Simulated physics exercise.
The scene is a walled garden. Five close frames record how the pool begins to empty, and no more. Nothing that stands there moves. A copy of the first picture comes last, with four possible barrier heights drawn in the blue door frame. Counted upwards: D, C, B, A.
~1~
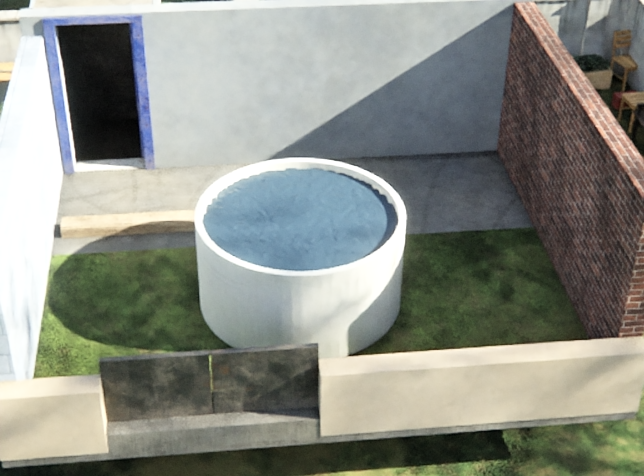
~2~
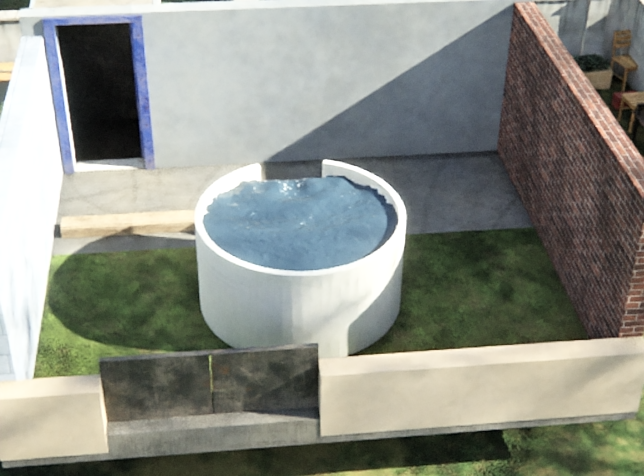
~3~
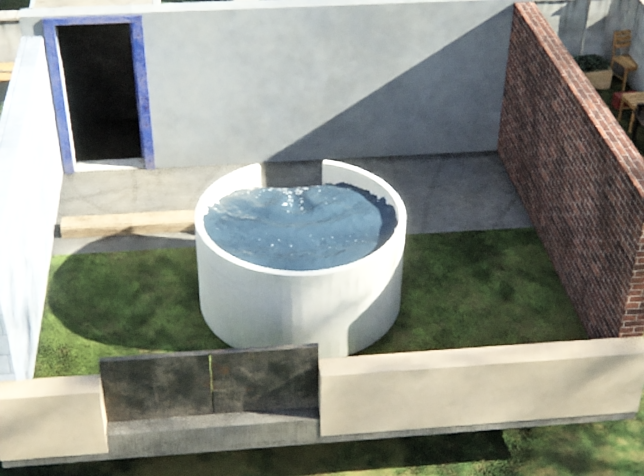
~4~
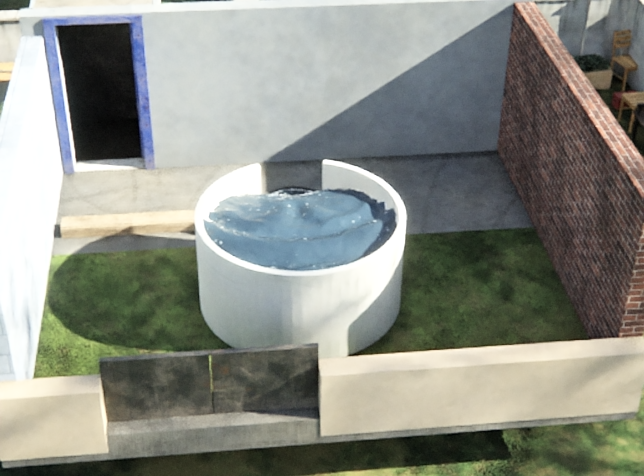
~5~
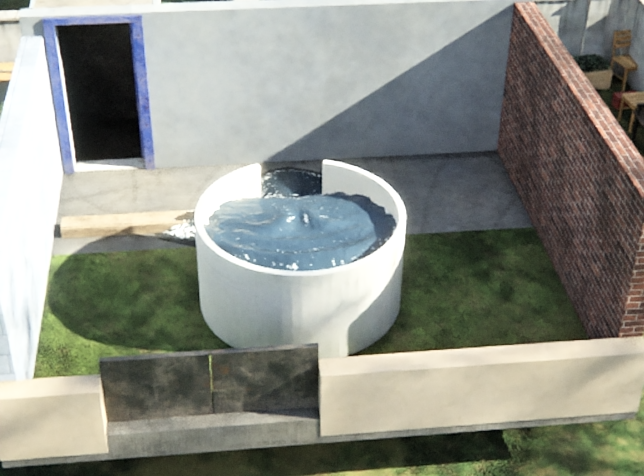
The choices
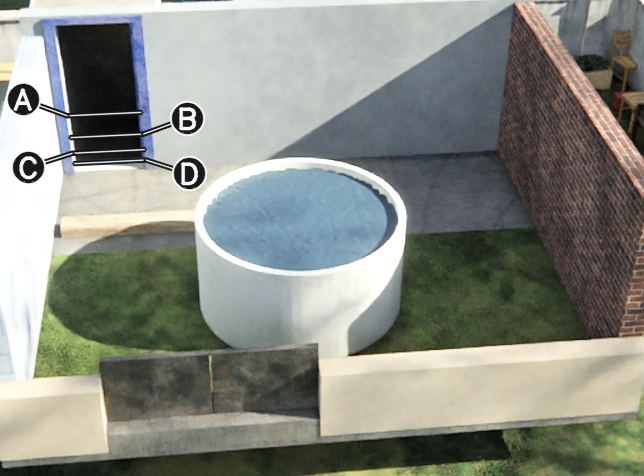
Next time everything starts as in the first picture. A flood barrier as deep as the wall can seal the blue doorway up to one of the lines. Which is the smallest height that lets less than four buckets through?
The answer is height C.
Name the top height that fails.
That is height D.
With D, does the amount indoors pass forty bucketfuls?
No, less.
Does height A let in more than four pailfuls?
No, that is safe.
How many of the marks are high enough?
Three of them.
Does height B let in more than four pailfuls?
No, that is safe.
On the marked copy, A at (104, 114); B at (106, 135); C at (108, 151); D at (110, 161); from the bottom up D, C, B, A.
If A is chosen, nothing gets over.
If B is chosen, nothing gets over.
If C is chosen, a bucket or two gets in.
If D is chosen, about 13 bucketfuls get in.
